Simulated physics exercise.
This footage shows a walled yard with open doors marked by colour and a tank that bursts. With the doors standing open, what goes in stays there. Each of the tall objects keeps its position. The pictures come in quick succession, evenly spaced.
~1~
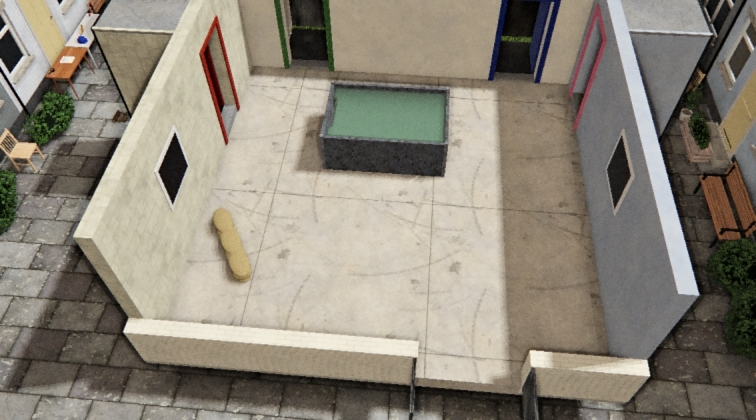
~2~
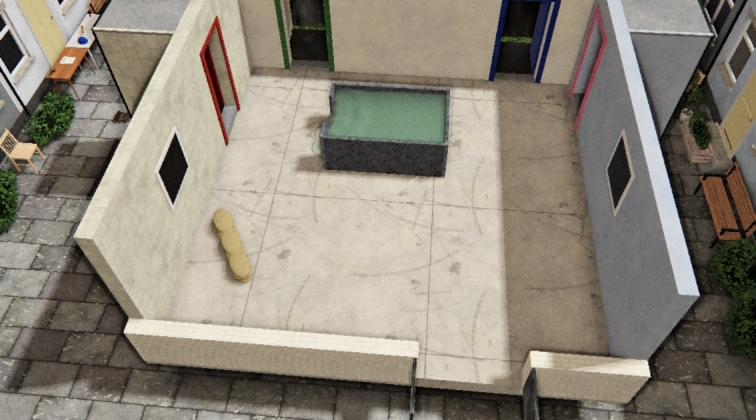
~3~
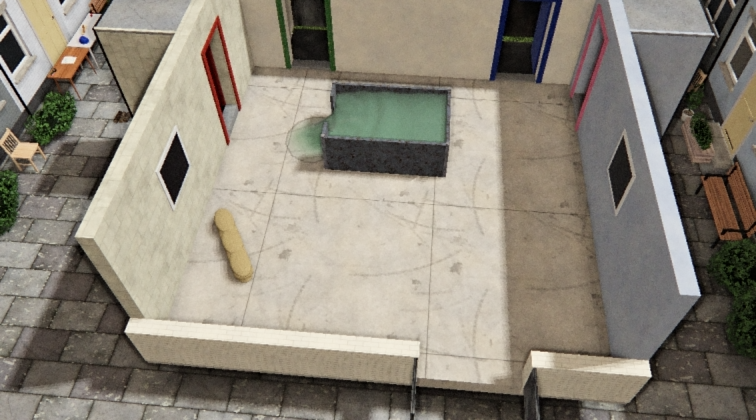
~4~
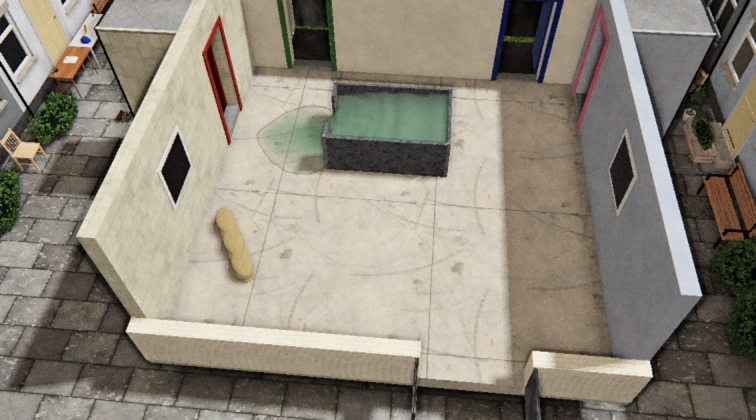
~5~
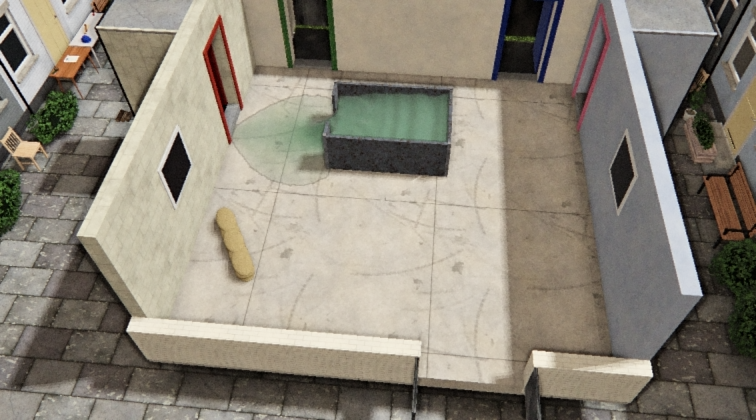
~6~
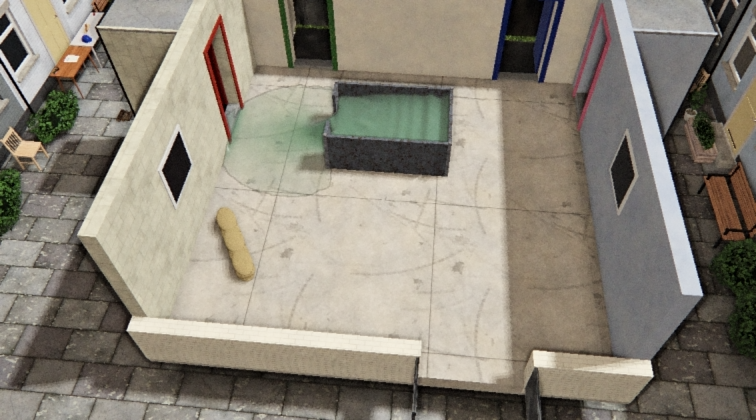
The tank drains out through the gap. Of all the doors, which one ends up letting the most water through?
That would be the red door.
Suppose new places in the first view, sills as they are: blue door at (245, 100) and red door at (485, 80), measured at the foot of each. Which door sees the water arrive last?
My answer is the pink one.
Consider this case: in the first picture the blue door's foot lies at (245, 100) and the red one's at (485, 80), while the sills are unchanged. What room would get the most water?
Answer: The one in blue.
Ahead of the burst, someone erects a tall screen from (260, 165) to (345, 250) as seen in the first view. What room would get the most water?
The red-painted one.
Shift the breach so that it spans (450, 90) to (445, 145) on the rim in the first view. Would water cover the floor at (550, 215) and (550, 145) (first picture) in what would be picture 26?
So the first point ends up swamped, while the second ends up swamped.
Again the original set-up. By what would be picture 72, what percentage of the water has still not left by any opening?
Roughly 90 %.
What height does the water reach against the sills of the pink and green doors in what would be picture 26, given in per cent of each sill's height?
I'd put it at close to 0 and 160 per cent.
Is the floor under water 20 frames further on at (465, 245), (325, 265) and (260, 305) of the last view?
Taking them in turn: Not wetted, drenched, drenched.
A moment on, water covers 15 % of the floor; blue door not reached, green door wet at the sill, nothing in, red door some in, pink door not reached.
Next, water covers 20 % of the floor; blue door not reached, green door a trickle in, red door a lot in, pink door not reached.
Then, water covers 40 % of the floor; blue door not reached, green door a trickle in, red door a lot in, pink door not reached.
Later, water covers 70 % of the floor; blue door wet at the sill, nothing in, green door some in, red door a lot in, pink door wet at the sill, nothing in.
In the end, water covers 90 % of the floor; blue door some in, green door some in, red door a lot in, pink door wet at the sill, nothing in; the red door has let in the most.
